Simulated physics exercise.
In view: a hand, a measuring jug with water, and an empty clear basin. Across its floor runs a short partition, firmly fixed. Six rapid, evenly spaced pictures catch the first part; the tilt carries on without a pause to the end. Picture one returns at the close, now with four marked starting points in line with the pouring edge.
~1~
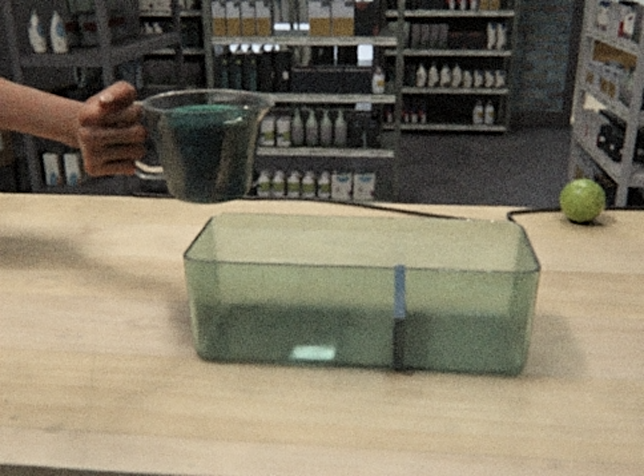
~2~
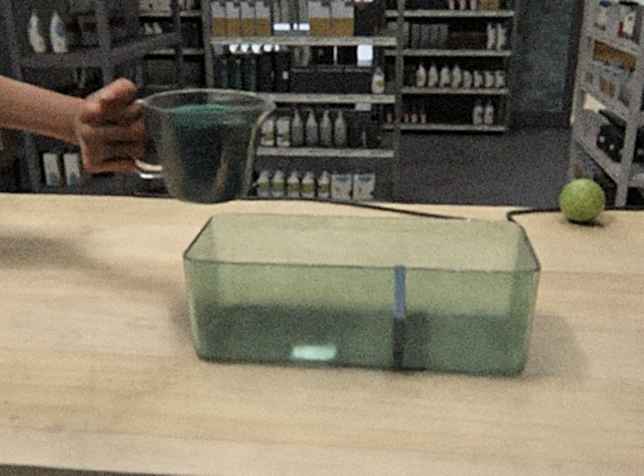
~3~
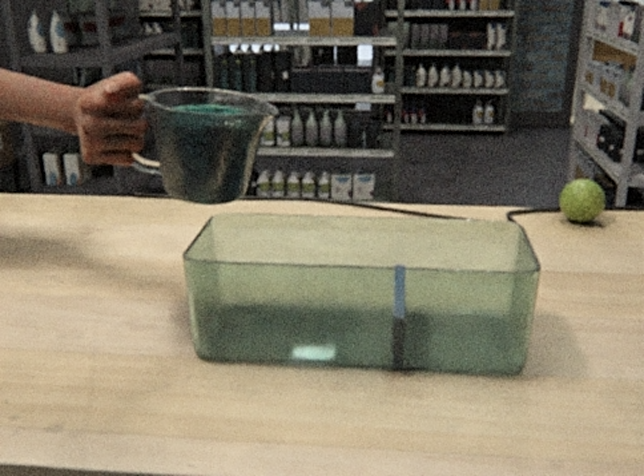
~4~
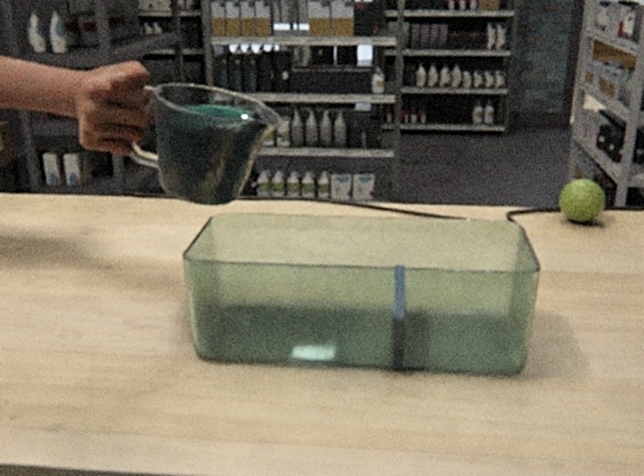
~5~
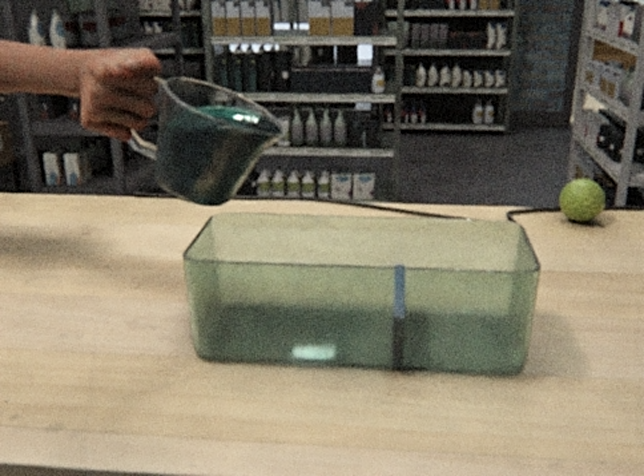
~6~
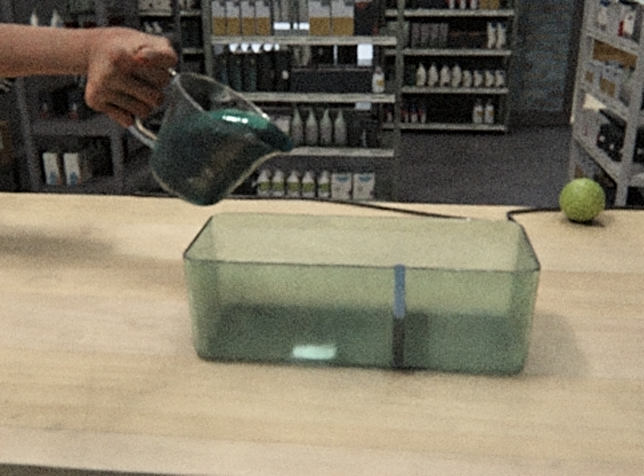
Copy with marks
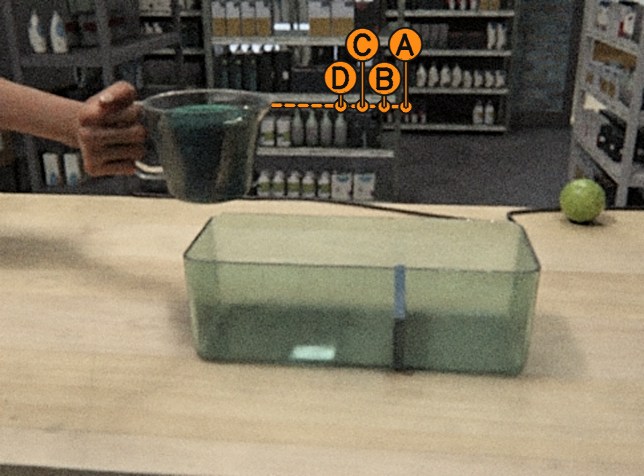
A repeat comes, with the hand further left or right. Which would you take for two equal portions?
Best: C.
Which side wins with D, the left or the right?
The left side.
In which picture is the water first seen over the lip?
Picture 6.
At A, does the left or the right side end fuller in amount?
More ends on the right.
On the marked copy, A at (405, 106); B at (384, 106); C at (362, 106); D at (340, 105).
With A, about 4 % ends left of the wall and 94 % right of it.
With B, about 10 % ends left of the wall and 88 % right of it.
With C, about 48 % ends left of the wall and 51 % right of it.
With D, about 82 % ends left of the wall and 17 % right of it.
